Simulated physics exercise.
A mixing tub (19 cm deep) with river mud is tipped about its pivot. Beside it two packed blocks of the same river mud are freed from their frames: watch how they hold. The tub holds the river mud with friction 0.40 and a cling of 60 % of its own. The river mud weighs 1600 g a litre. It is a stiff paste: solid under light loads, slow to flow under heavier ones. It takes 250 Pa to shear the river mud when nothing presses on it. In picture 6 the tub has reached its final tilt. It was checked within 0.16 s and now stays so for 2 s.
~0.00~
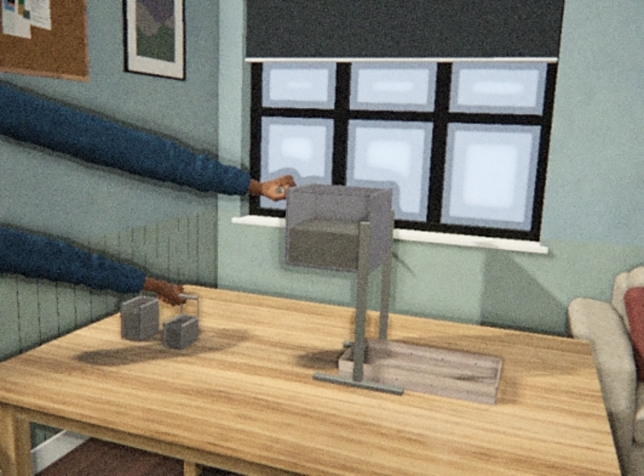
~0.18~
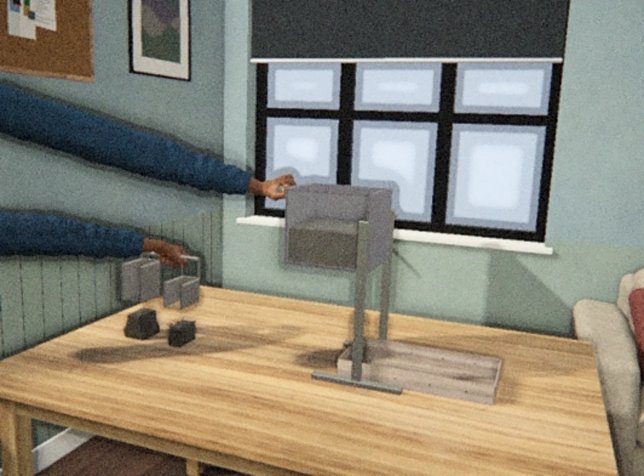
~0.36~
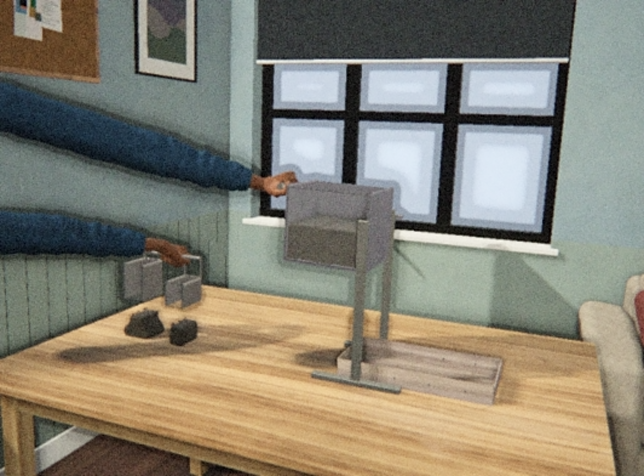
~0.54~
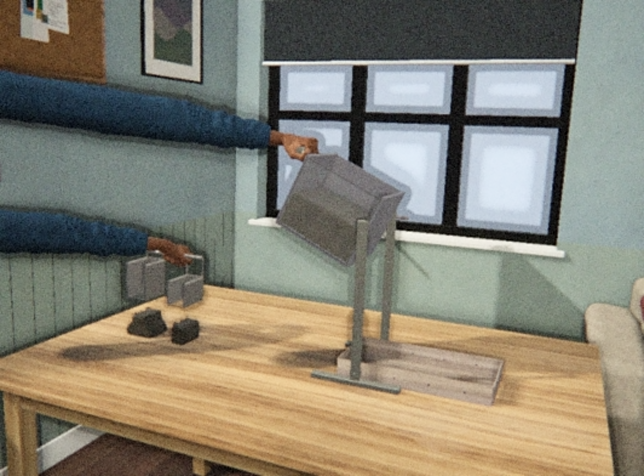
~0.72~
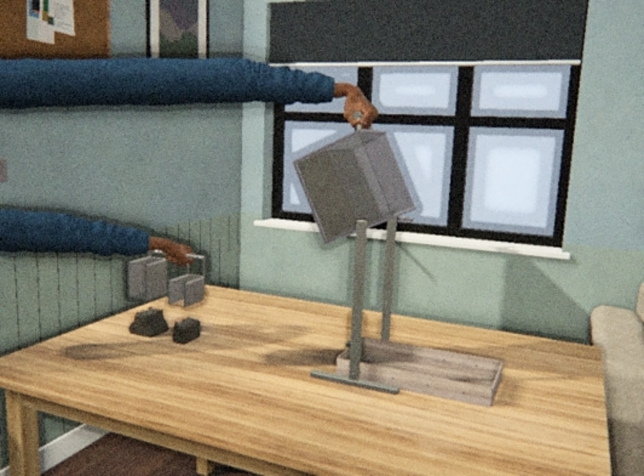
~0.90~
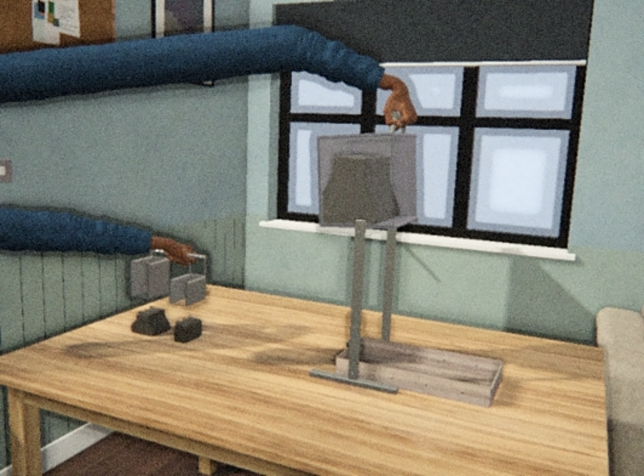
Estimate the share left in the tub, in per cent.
Expect roughly 62 %.
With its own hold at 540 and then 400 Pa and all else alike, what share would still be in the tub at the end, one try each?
In turn about 95 %, 75 %.
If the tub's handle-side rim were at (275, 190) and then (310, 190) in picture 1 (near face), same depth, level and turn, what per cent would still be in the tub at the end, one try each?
In turn about 55 %, 90 %.
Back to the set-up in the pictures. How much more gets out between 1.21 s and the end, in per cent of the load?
Near 5 %.
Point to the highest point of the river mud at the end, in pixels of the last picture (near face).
At about (336, 193).
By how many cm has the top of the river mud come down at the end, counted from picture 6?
Roughly 9 cm.
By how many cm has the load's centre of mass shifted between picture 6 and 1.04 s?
Roughly 6 cm.
After 1.04 s, the tub is at 86 degrees and holds 90 %.
After 1.21 s, the tub is at 86 degrees and holds 66 %.
After 1.38 s, the tub is at 86 degrees and holds 62 %.
After 1.55 s, the tub is at 86 degrees and holds 62 %.
After 2.90 s, at the end, the tub is at 86 degrees and holds 62 %.
